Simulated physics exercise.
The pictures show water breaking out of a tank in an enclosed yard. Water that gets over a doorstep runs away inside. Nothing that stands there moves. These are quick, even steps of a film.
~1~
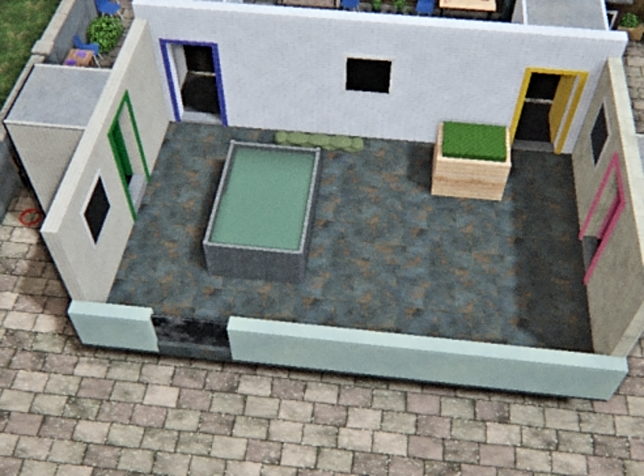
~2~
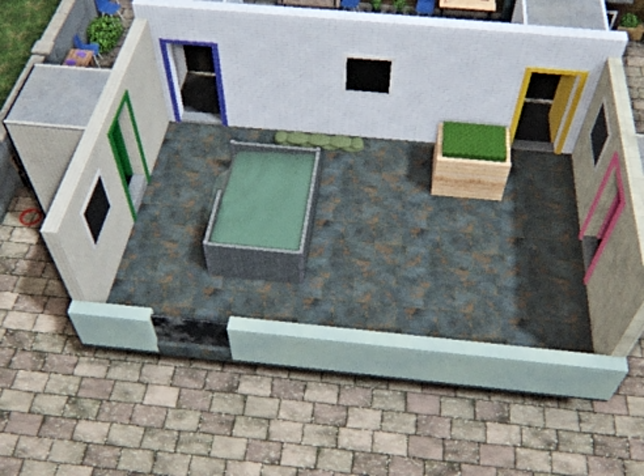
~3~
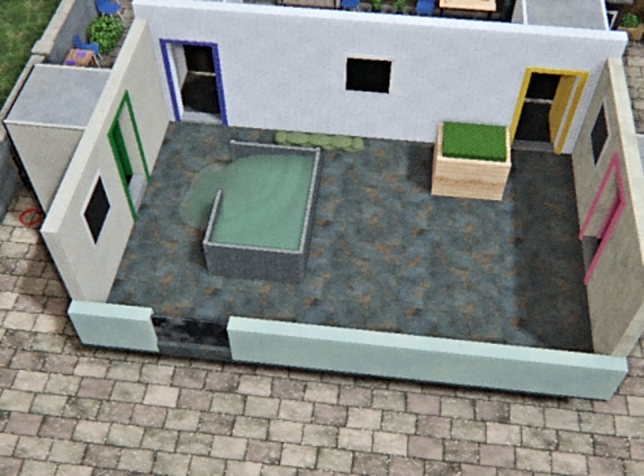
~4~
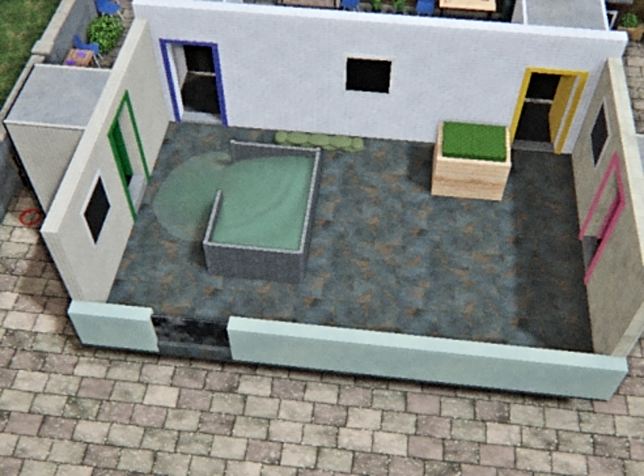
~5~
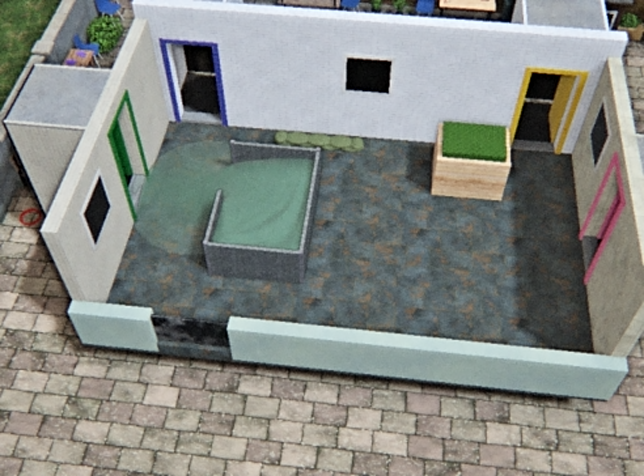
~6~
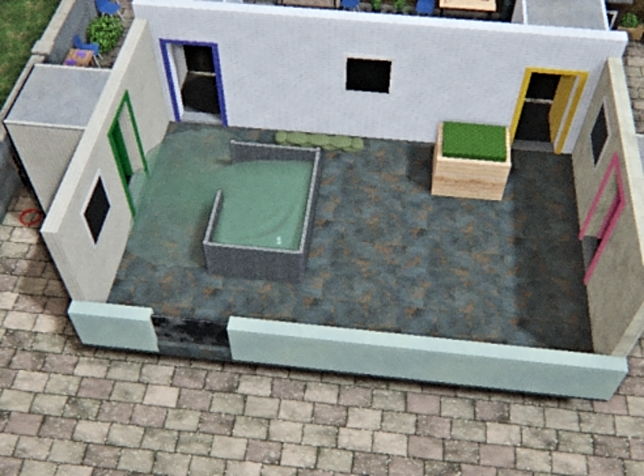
Walled yard with a grey tank of green water, its left side opening and water spreading across the dark floor toward the left wall.
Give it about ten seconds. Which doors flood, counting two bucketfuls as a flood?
In the end: The pink door holds within the limit; the blue door floods; the yellow door holds within the limit; the green door floods.
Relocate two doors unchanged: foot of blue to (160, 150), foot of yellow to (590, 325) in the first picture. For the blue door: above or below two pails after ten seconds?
In short: Blue floods.
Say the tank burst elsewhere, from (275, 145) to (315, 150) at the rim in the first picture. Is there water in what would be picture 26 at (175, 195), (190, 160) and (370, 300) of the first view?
As listed: Awash, under water, wet.
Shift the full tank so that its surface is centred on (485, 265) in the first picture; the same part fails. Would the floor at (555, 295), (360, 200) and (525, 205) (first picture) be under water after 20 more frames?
One after the other: Clear, covered, dry.
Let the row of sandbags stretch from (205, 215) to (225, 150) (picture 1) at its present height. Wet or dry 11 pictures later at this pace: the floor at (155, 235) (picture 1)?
At that place: Under water.
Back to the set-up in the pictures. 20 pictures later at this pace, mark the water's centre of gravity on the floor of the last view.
Close to (223, 217).
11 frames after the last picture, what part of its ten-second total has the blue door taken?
Close to 25 %.
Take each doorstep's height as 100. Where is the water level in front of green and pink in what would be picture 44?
Roughly 70 per cent, then 0 per cent.
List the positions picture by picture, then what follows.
The first frame shows still water in the tank at (265, 197).
In the second frame, water pours out at (231, 187) and has run to a hidden place.
In the third frame, the front is at (184, 216), out from the gap at (231, 189).
In the fourth frame, the front is at (156, 206), out from the gap at (231, 190).
In the fifth frame, the front is at (156, 160), out from the gap at (231, 190).
In the sixth frame, water pours out at (231, 190) and has run to (164, 140).
A moment on, water covers 15 % of the floor; the pink door not reached, the blue door under two buckets in, the yellow door not reached, the green door far over two buckets in.
Next, water covers 25 % of the floor; the pink door not reached, the blue door far over two buckets in, the yellow door not reached, the green door far over two buckets in.
Then, water covers 40 % of the floor; the pink door not reached, the blue door far over two buckets in, the yellow door not reached, the green door far over two buckets in.
Later, water covers 75 % of the floor; the pink door not reached, the blue door far over two buckets in, the yellow door wet at the sill, nothing in, the green door far over two buckets in.
In the end, water covers 95 % of the floor; the pink door wet at the sill, nothing in, the blue door far over two buckets in, the yellow door wet at the sill, nothing in, the green door far over two buckets in.
